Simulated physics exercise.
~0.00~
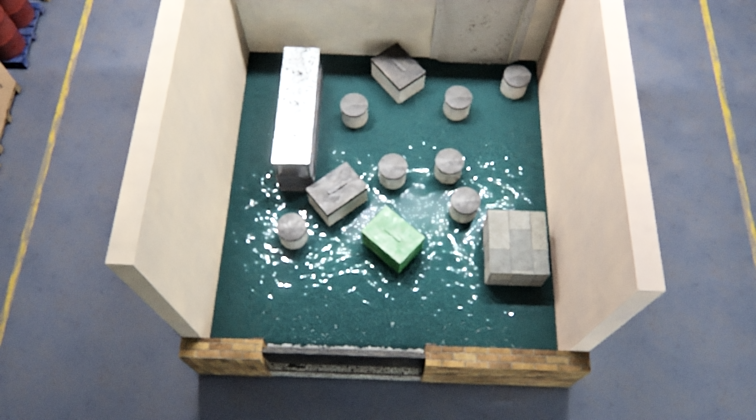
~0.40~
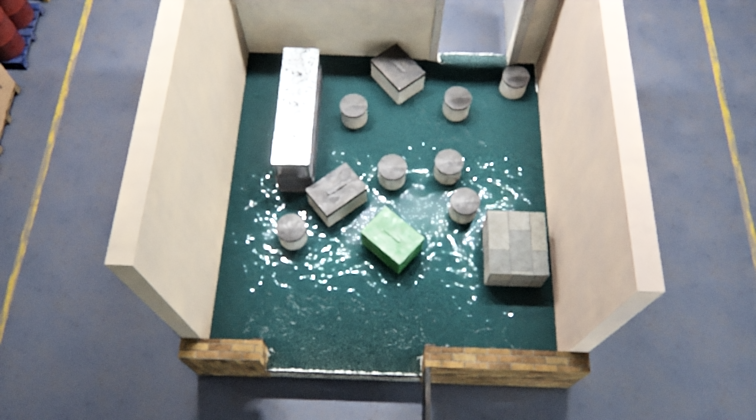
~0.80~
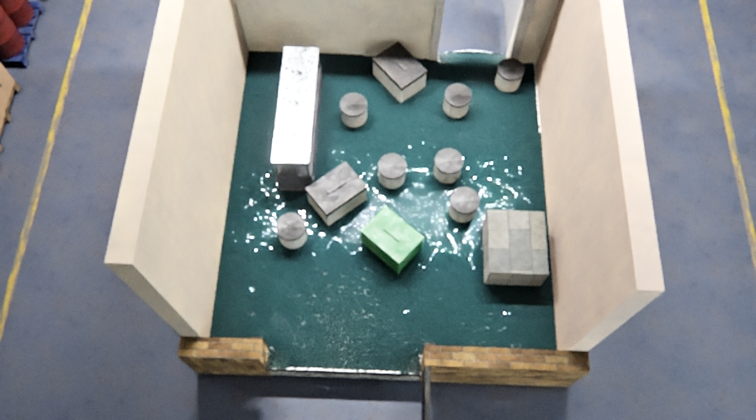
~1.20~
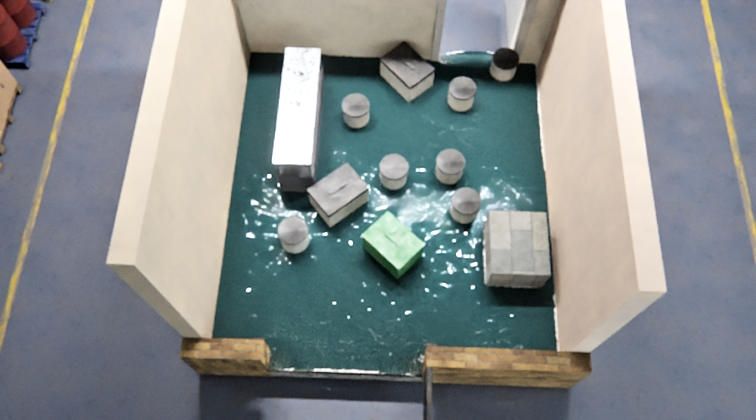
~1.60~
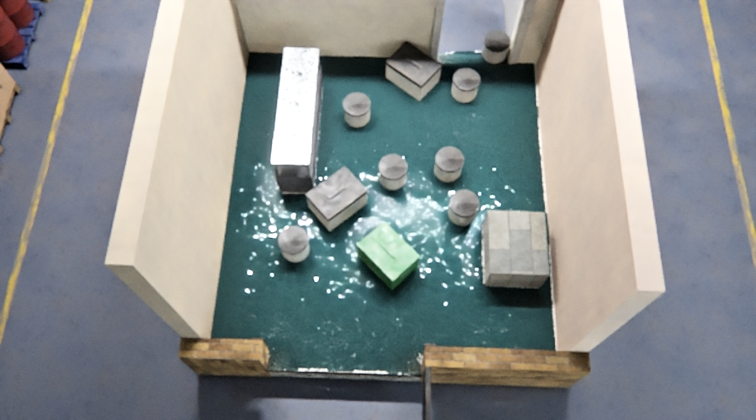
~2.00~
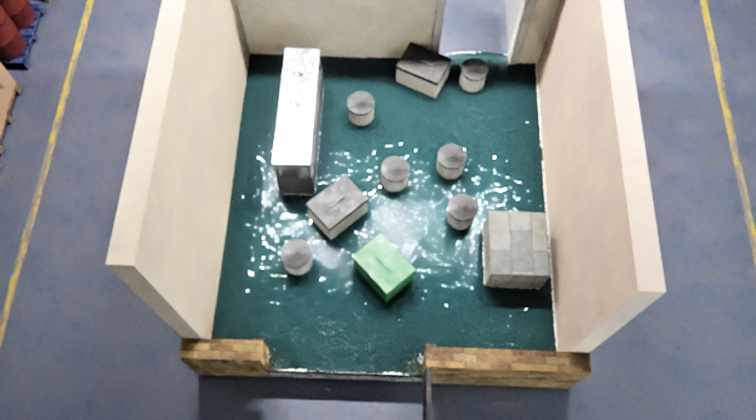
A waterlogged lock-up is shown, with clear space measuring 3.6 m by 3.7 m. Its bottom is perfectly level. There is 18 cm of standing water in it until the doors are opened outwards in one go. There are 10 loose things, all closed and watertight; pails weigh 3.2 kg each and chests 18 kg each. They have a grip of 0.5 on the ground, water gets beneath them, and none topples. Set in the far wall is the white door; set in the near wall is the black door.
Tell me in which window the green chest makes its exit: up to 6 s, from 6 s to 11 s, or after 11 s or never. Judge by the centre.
Up to 6 s.
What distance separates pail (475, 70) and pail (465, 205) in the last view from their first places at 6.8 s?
Washed out; 80 cm.
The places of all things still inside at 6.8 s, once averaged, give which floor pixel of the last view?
Roughly at (404, 224).
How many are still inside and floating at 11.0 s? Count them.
I get 4.
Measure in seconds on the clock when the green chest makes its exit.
4.5 s or so.
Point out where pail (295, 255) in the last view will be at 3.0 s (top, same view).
Near (294, 283).
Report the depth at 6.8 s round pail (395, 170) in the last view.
I'd say some 9 cm.
After 3.0 s the green chest is near (370, 292), 0.7 m from its start, afloat; 2 of 10 are out; 8 afloat.
After 6.8 s the green chest has gone out (at 4.4 s); 5 of 10 are out; 5 afloat.
After 11.0 s the green chest has gone out (at 4.4 s); 5 of 10 are out; 4 afloat.
After 15.0 s the green chest has gone out (at 4.4 s); 5 of 10 are out; 4 afloat.
